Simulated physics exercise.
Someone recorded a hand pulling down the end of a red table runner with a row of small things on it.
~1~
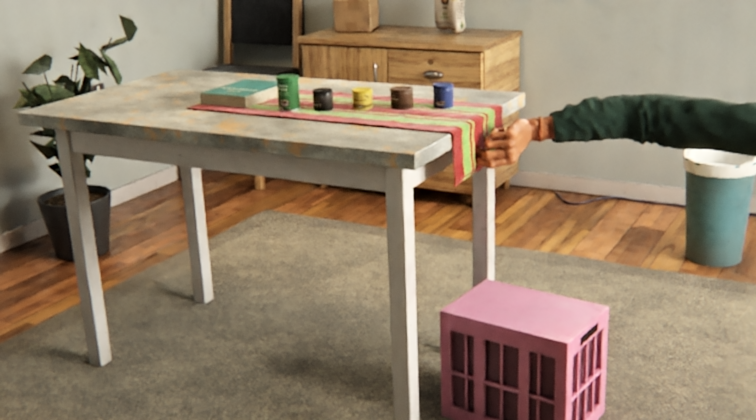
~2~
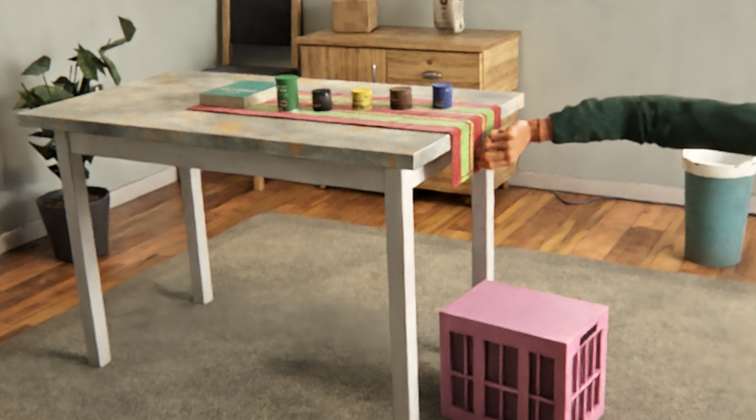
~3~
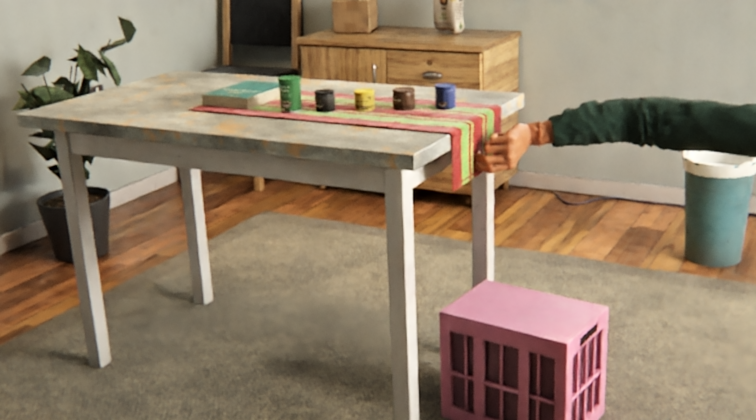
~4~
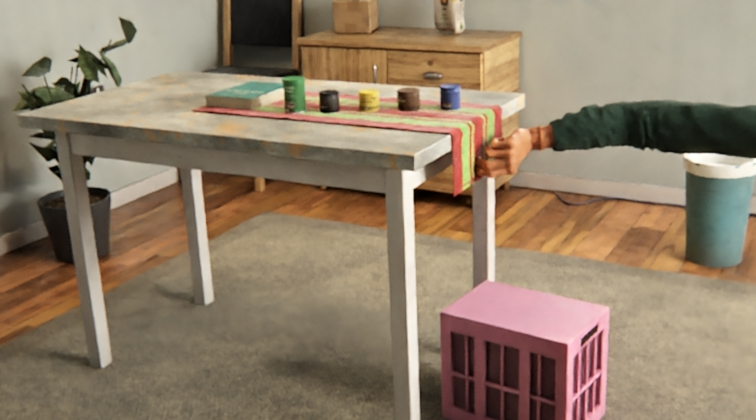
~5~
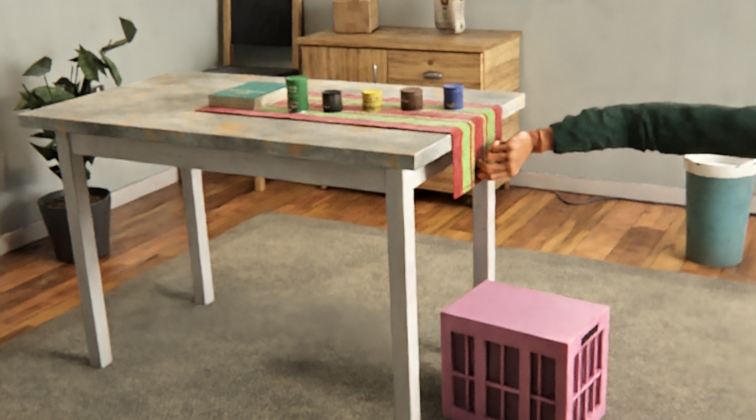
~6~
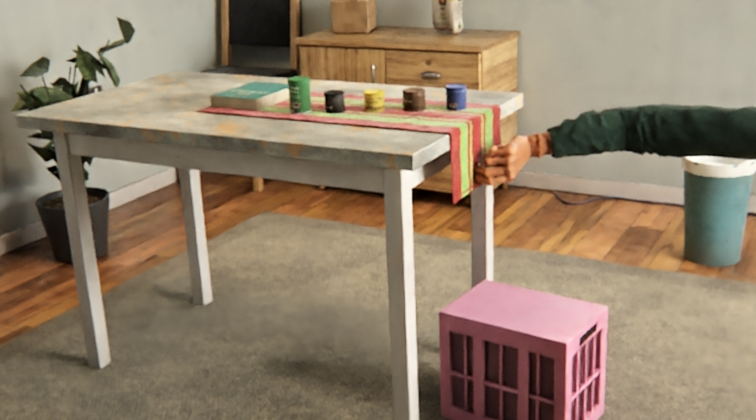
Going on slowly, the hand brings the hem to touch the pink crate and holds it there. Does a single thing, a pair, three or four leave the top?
Three.
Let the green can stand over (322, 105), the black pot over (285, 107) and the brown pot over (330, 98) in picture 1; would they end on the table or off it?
Green can kept, black pot kept, brown pot kept.
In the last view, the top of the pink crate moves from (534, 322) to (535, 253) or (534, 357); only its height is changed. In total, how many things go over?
1 and 4.
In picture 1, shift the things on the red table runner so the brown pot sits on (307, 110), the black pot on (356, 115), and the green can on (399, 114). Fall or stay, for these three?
Here's what happens: The brown pot remains aboard, the black pot leaves its perch, the green can leaves its perch.
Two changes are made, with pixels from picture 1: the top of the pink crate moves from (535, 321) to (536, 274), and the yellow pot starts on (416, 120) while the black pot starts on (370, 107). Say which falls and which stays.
The yellow pot ends up off the top and the black pot ends up still on top.
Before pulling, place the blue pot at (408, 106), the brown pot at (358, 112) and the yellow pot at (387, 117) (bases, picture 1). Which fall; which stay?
The blue pot is off the top, the brown pot is off the top and the yellow pot is off the top.
Soon after, hem near (481, 257); blue pot and brown pot gone.
Then, hem on the crate; blue pot, brown pot and yellow pot gone.
At rest, hem on the crate; blue pot, brown pot and yellow pot gone. The table loses three.
